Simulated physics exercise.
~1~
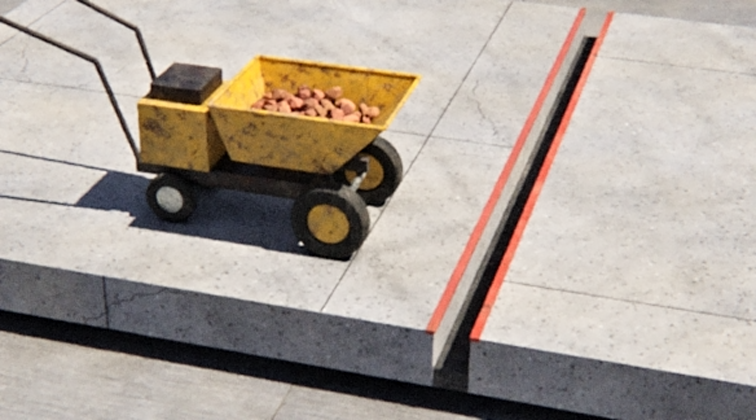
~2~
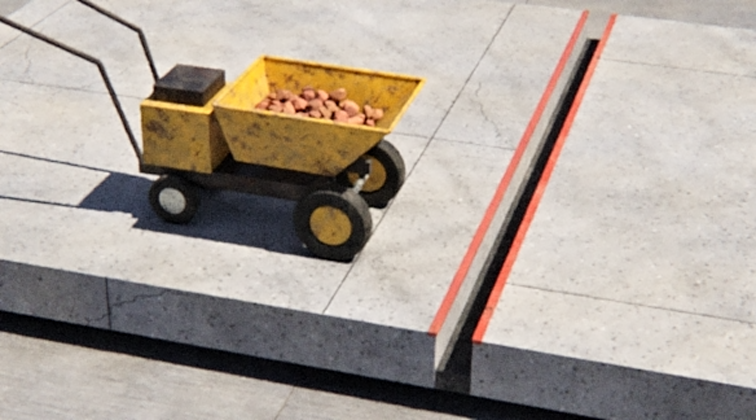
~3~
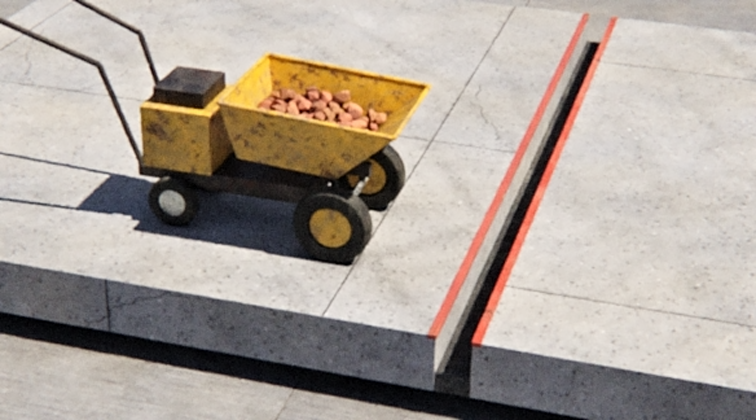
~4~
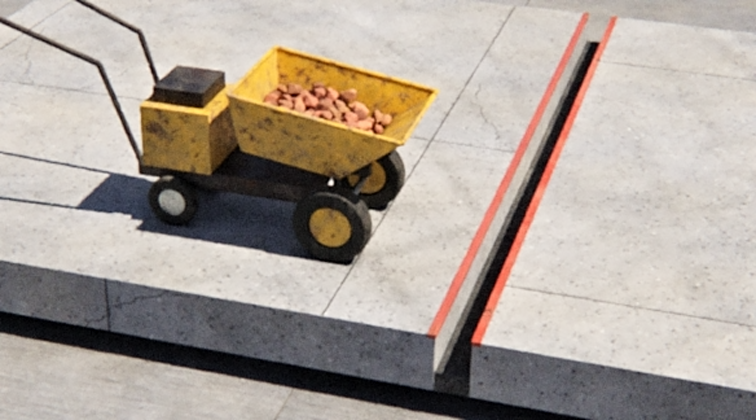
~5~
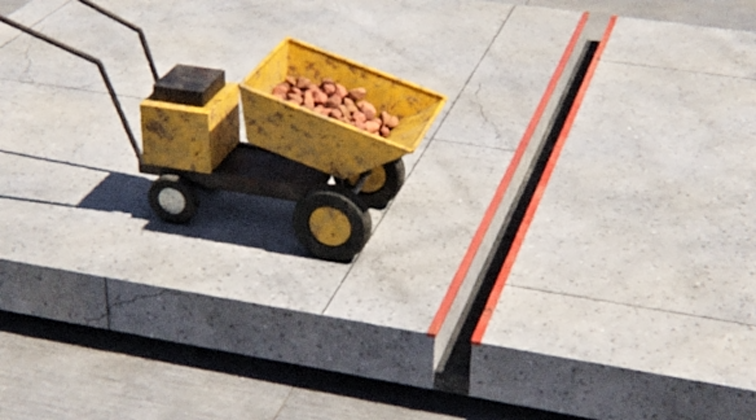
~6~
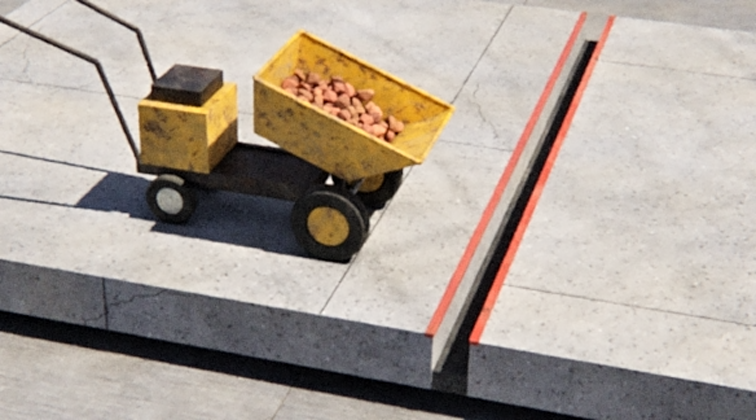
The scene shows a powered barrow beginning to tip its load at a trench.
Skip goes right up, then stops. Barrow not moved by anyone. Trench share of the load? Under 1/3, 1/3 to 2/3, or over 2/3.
1/3 to 2/3.
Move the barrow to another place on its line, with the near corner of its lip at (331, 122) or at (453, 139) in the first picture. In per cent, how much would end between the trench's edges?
Close to 30 in a hundred, and close to 0 in a hundred.
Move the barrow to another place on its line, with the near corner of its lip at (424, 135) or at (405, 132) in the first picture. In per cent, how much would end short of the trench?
0 % then 0 %.
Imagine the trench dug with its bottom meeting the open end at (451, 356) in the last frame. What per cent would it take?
About 40 per cent.
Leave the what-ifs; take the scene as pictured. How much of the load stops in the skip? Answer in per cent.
Some 30 in a hundred.
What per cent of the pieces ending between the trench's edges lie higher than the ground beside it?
10 per cent or so.
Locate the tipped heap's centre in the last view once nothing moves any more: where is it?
Roughly at (492, 267), give or take.
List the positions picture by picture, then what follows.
In the first picture, lip of the skip at (384, 129), level; top of the load at (303, 119), lumps of rubble; first edge of the trench at (445, 299); far edge at (488, 306), the trench under half as wide as the skip, and about as deep as wide.
In the second picture, lip of the skip at (388, 132), tipped barely; top of the load at (295, 120).
In the third picture, lip of the skip at (394, 139), tipped barely; top of the load at (299, 120).
In the fourth picture, lip of the skip at (402, 144), tipped a little; top of the load at (297, 110).
In the fifth picture, lip of the skip at (411, 152), tipped a little; top of the load at (294, 100).
In the sixth picture, lip of the skip at (420, 163), tipped clearly; top of the load at (304, 96); first edge of the trench at (445, 302); far edge at (488, 309).
Soon, skip tipped steeply; all in the skip.
A while on, skip tipped right over; most in the skip; a stray few short of the trench; about a quarter in or heaped over the trench; a stray few beyond it.
Towards the end, skip tipped right over; about a third in the skip; a stray few short of the trench; about half in or heaped over the trench; a small part beyond it.
Finally, skip tipped right over; about a third in the skip; a stray few short of the trench; about half in or heaped over the trench; a small part beyond it.
